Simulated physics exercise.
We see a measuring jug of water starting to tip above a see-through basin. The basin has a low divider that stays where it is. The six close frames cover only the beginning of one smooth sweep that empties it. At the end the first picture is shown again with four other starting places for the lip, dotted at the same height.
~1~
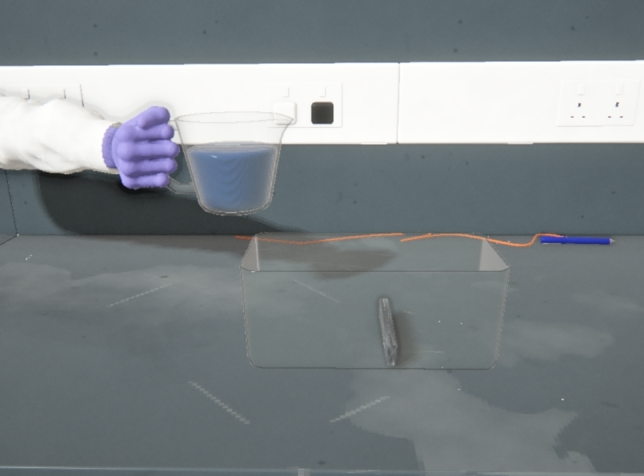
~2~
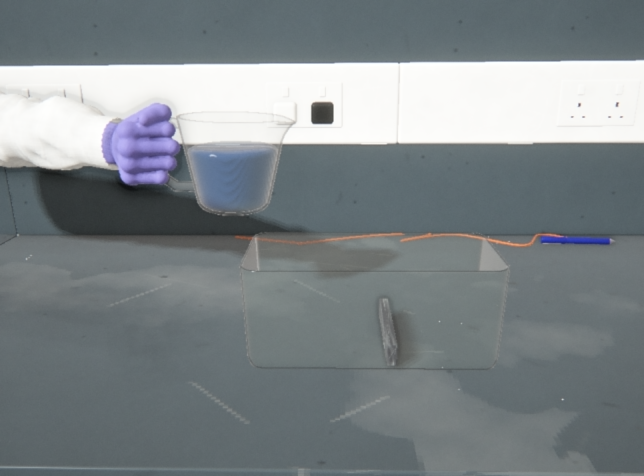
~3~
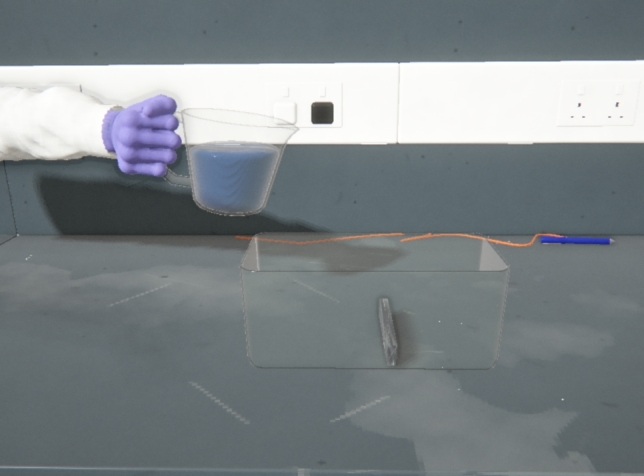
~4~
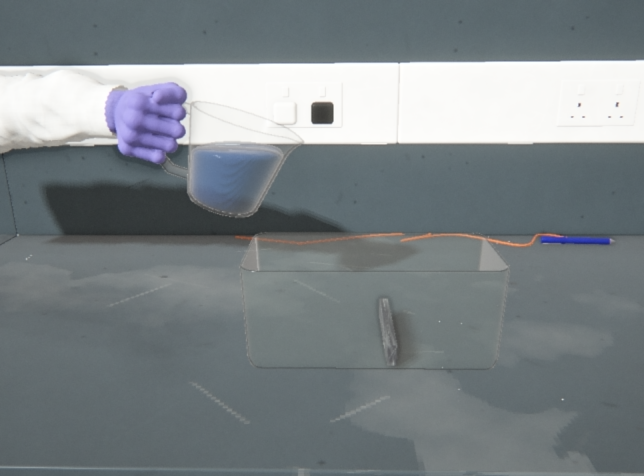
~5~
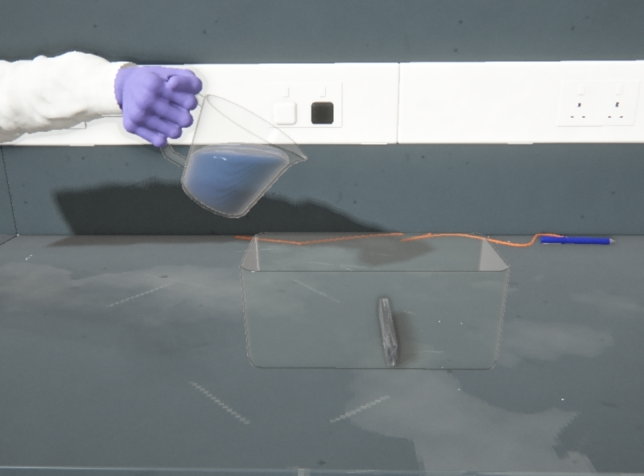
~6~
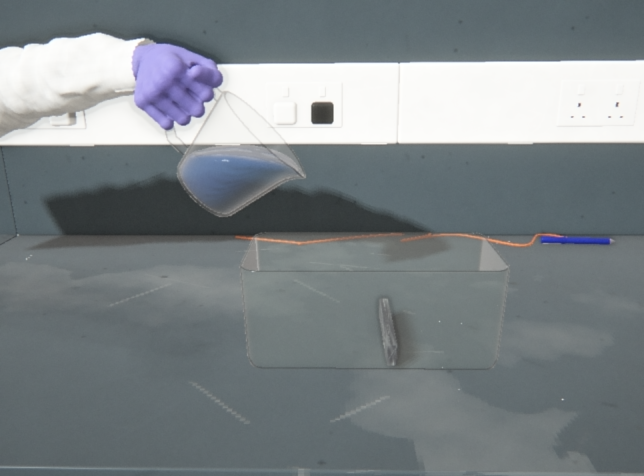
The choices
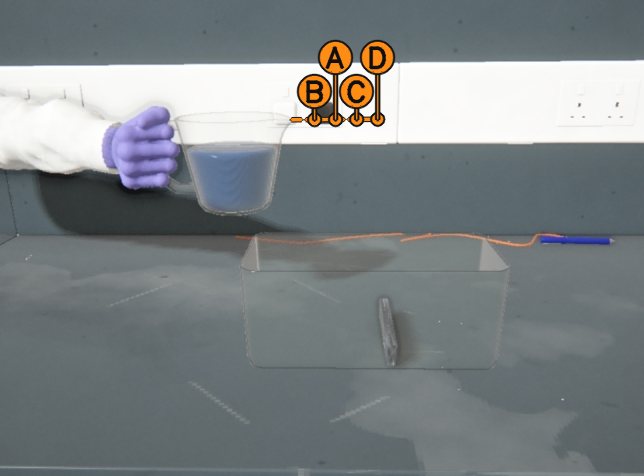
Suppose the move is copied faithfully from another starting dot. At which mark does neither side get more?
Go for D.
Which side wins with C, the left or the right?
The left one.
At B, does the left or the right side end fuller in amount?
More ends on the left.
On the marked copy, A at (335, 119); B at (314, 119); C at (356, 119); D at (377, 119).
With A, about 75 % ends left of the wall and 21 % right of it; 4 % is lost outside.
With B, about 77 % ends left of the wall and 19 % right of it; 4 % is lost outside.
With C, about 65 % ends left of the wall and 33 % right of it.
With D, about 51 % ends left of the wall and 47 % right of it.
